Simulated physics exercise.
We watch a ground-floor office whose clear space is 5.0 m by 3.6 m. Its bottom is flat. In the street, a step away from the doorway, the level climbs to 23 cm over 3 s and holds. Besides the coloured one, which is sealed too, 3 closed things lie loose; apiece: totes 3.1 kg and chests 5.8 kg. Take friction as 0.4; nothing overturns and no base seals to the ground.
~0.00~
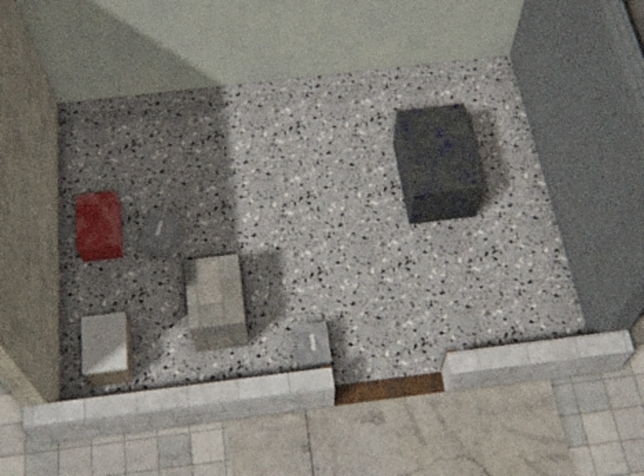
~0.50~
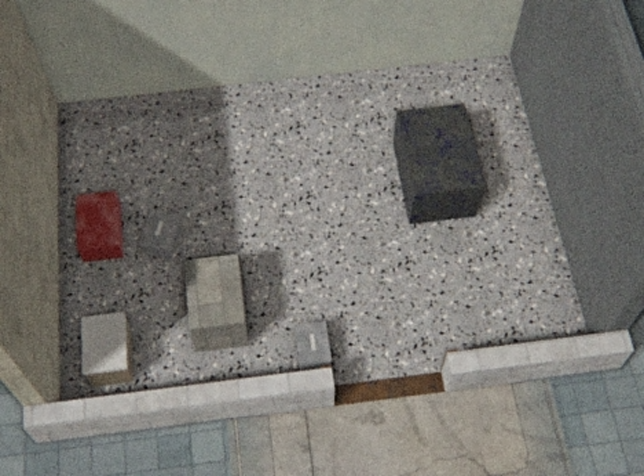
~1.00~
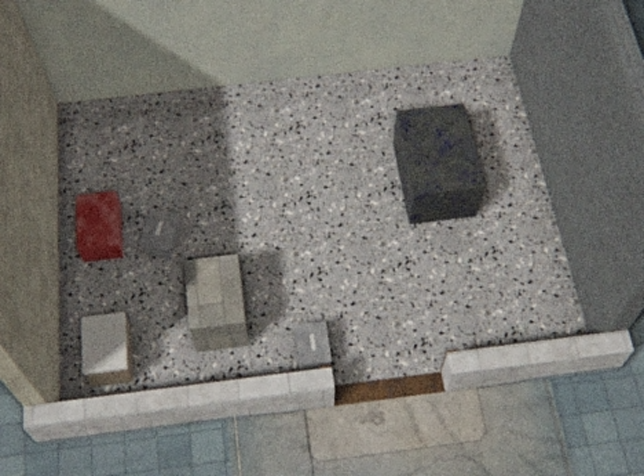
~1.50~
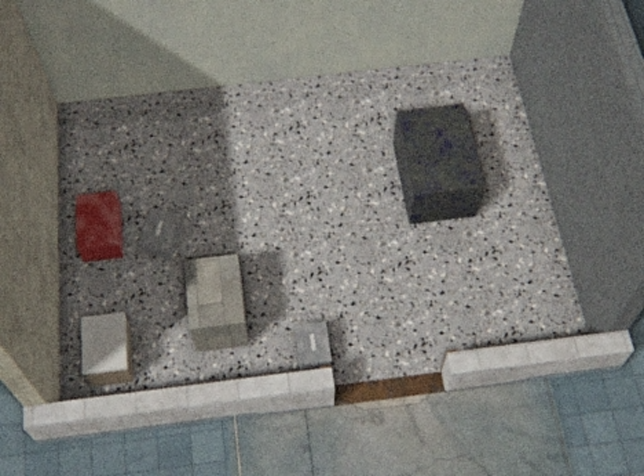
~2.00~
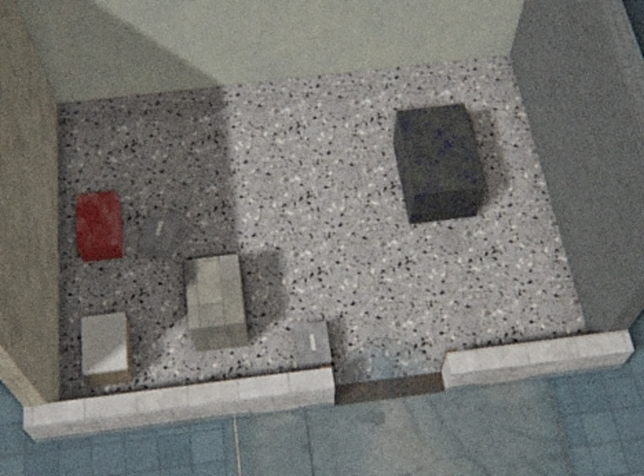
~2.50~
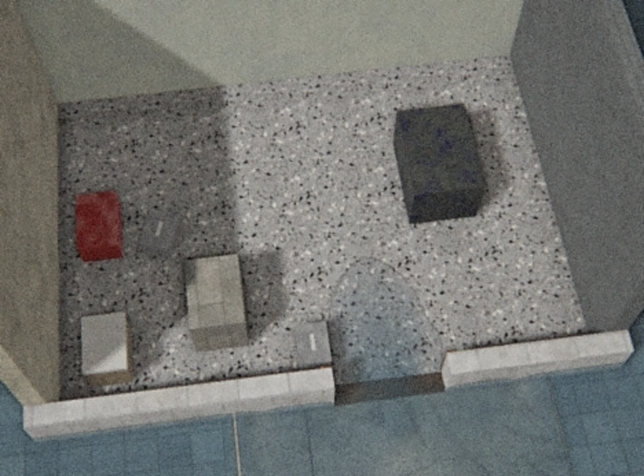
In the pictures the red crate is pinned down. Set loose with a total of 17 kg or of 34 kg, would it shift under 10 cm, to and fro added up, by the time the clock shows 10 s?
I expect that only the higher weight holds it.
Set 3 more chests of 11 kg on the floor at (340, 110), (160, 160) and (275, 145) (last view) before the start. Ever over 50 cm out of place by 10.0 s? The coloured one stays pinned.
In turn: More, over, more.
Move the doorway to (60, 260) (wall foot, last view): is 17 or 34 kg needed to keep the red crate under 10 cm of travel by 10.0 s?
In that case neither weight holds it.
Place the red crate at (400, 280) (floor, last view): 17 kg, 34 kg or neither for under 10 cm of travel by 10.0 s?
Neither holds.
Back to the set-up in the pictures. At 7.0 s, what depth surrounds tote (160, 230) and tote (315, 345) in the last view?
About 1 and 2 cm.
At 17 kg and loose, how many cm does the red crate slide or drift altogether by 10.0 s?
Some 40 cm in all.
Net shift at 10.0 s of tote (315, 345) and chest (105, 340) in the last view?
In that order: 30 cm, 30 cm.
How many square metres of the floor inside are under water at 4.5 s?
Some 9.5 m2.
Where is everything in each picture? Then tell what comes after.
The red crate at (96, 219) rests on the ground; 0.0 m2 under water; 0 of 4 have shifted, in the first picture.
The red crate at (96, 219) rests on the ground; 0.0 m2 under water; 0 of 4 have shifted, in the second picture.
The red crate at (96, 219), on the bottom; 0.0 m2 under water; 0 of 4 have shifted, in the third picture.
The red crate at (96, 219) rests on the ground; 0.0 m2 under water; 0 of 4 have shifted, in the fourth picture.
The red crate at (96, 219), on the bottom; 0.3 m2 under water; 0 of 4 have shifted, in the fifth picture.
The red crate at (96, 219) rests on the ground; water covers 1.0 m2; 0 of 4 have shifted, in the sixth picture.
After 3.5 s the red crate would be 0 cm from its start with 17 kg and 0 cm from its start with 34 kg; 0 cm of water round it then.
After 4.5 s the red crate would be 0 cm from its start with 17 kg and 0 cm from its start with 34 kg; 0 cm of water round it then.
After 7.0 s the red crate would be 0 cm from its start with 17 kg and 0 cm from its start with 34 kg; 1 cm of water round it then.
After 10.0 s the red crate would be 43 cm from its start with 17 kg and 0 cm from its start with 34 kg; 6 cm of water round it then.
